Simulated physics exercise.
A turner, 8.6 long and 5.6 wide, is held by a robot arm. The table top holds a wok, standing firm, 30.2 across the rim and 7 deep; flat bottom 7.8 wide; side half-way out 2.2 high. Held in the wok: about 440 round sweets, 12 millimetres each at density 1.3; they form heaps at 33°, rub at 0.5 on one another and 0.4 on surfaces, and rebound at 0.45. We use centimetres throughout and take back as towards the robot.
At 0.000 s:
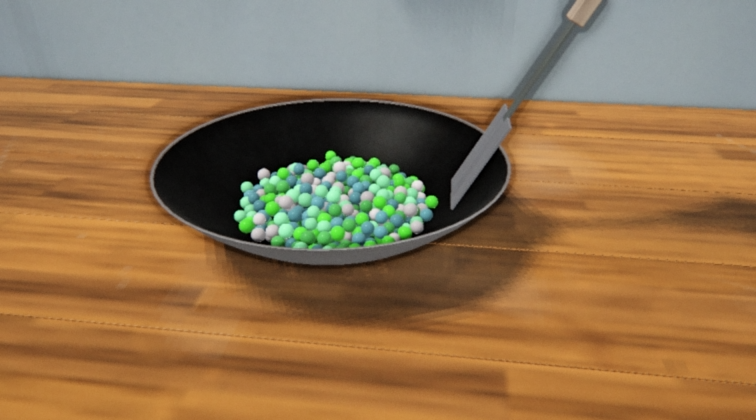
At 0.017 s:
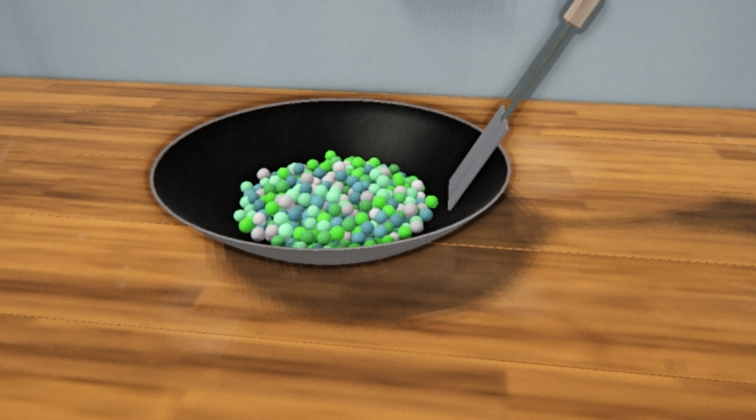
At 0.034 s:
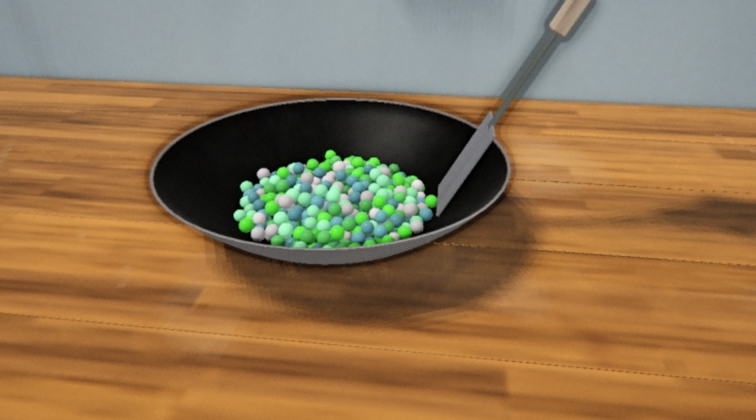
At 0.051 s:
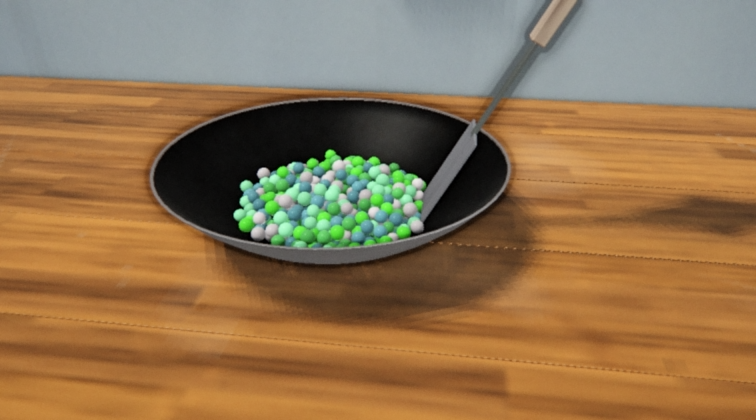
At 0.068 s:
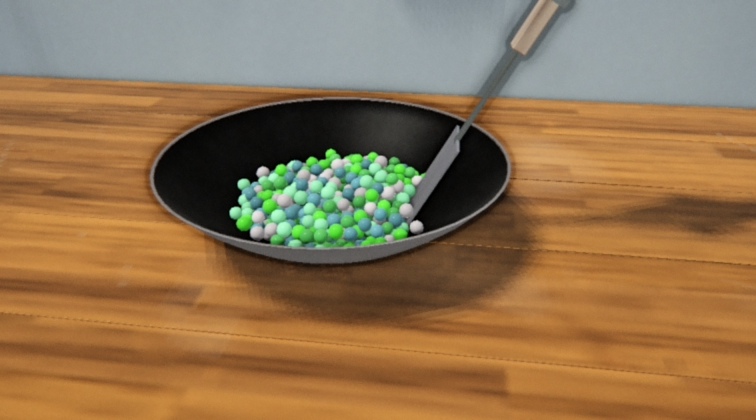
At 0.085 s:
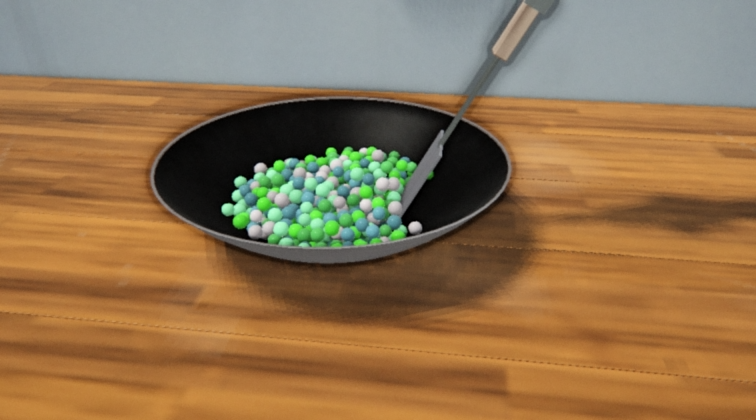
A black wok holding a heap of small round sweets in bright green, mint, blue-grey and pale pink sits on a wooden table before a plain grey-blue wall, seen from slightly above. A grey metal turner with a light brown handle slants into the wok's right side. It slides leftward into the heap, nudging the nearest sweets left, while the wok and camera stay still.
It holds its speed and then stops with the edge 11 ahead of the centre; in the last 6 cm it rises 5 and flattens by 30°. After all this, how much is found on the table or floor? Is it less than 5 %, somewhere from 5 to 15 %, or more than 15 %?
It is more than 15 %.
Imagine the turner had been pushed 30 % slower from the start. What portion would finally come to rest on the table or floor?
About 15 %.
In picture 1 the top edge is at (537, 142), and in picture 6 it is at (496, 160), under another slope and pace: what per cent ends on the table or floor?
I'd put it at roughly 10 per cent.
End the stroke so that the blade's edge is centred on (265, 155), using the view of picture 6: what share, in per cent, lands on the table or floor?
My guess is roughly 5 percent.
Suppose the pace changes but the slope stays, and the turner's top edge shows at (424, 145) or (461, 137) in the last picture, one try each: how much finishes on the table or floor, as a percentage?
First try around 30 %, second try around 10 %.
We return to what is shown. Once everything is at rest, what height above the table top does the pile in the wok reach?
About 7.0 cm.
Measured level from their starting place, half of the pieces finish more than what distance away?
It comes to some 5 cm.
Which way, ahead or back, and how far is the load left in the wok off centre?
Some 3.5 cm ahead.
After 0.16 s, sloping 62°, highest piece 7 above the table; 442 in the wok.
After 0.23 s, sloping 55°, highest piece 8 above the table; 442 in the wok.
After 0.47 s, sloping 32°, highest piece 14 above the table; 342 in the wok, 55 on the table or floor, 45 on the blade or in flight.
After 1.52 s, sloping 32°, highest piece 8 above the table; 342 in the wok, 100 on the table or floor.
In the end, 342 in the wok, 100 on the table or floor. That is 23 % on the table or floor.
